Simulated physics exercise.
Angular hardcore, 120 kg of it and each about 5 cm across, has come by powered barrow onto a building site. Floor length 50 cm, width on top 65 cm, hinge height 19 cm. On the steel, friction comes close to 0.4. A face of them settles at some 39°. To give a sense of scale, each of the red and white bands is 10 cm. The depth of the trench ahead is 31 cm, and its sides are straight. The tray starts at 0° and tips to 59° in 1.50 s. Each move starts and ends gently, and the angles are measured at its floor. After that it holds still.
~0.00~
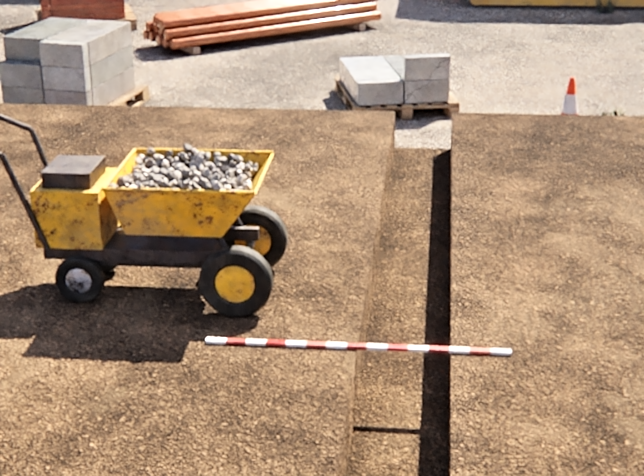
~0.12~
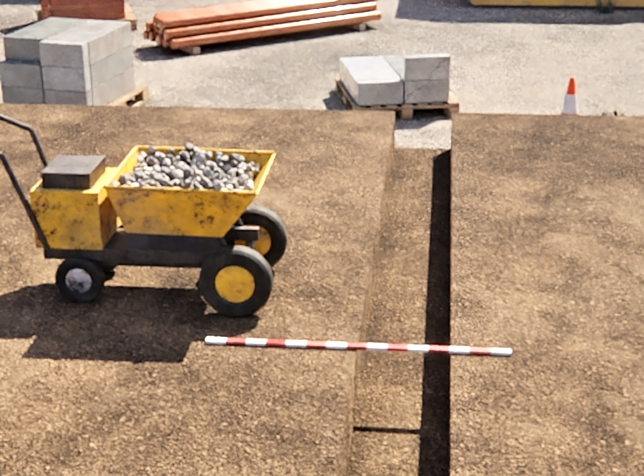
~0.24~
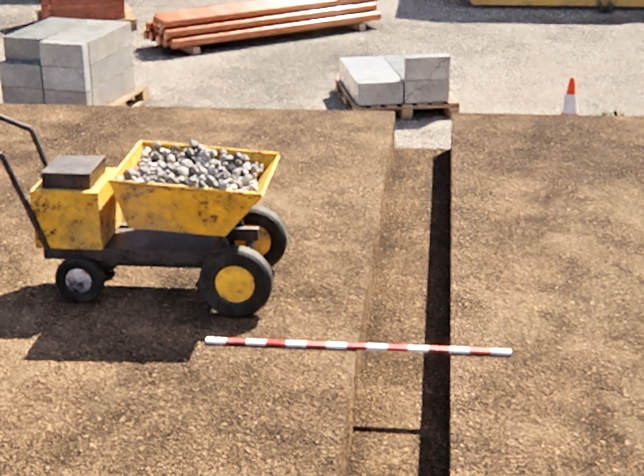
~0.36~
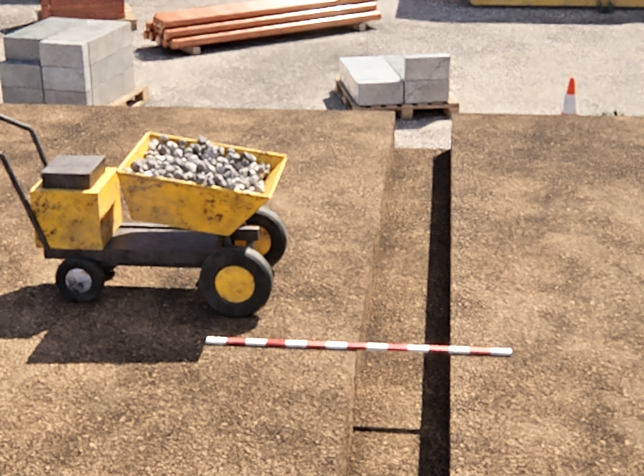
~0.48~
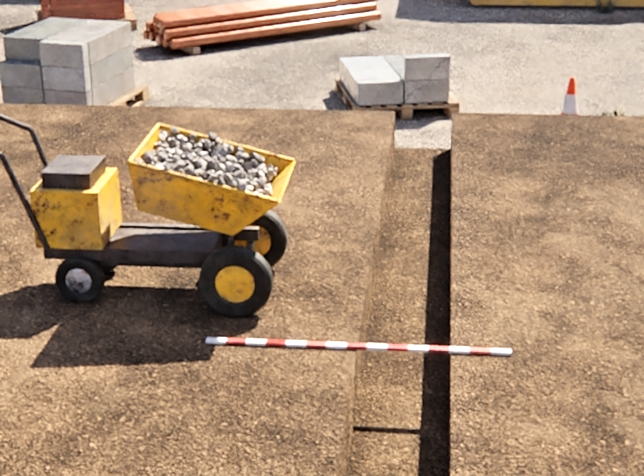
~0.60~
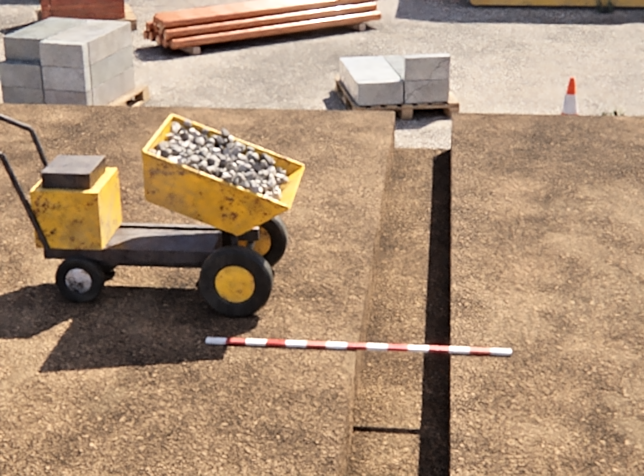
To begin with, a yellow powered barrow heaped with grey stones stands on brown ground, left of a narrow trench, its tray level. The tray then tilts gently, its rear rising and its front edge dipping to the right, and steepens steadily while the wheels stay still and the stones remain heaped inside.
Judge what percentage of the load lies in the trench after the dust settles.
About 21 %.
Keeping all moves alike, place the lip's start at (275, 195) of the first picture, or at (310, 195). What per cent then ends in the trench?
From the first place around 30 per cent, from the other around 30.
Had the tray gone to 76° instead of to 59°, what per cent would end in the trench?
I'd expect around 90 in a hundred.
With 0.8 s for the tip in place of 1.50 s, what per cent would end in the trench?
Probably about 30 in a hundred.
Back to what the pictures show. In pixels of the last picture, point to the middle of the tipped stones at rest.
Their middle lands near (391, 343).
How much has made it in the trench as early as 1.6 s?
At that moment: Approx. 0 %.
After 1.1 s the floor is at 50°; 100 % in the tray; the foremost stones are at (316, 218).
After 1.6 s the floor is at 59°; 94 % in the tray, 5 % short of the trench, 2 % in the trench; the foremost stones are at (387, 338).
After 2.0 s the floor is at 59°; 81 % in the tray, 8 % short of the trench, 10 % in the trench; the foremost stones are at (433, 361).
After 3.9 s the floor is at 59°; 70 % in the tray, 10 % short of the trench, 21 % in the trench; the foremost stones are at (445, 328).
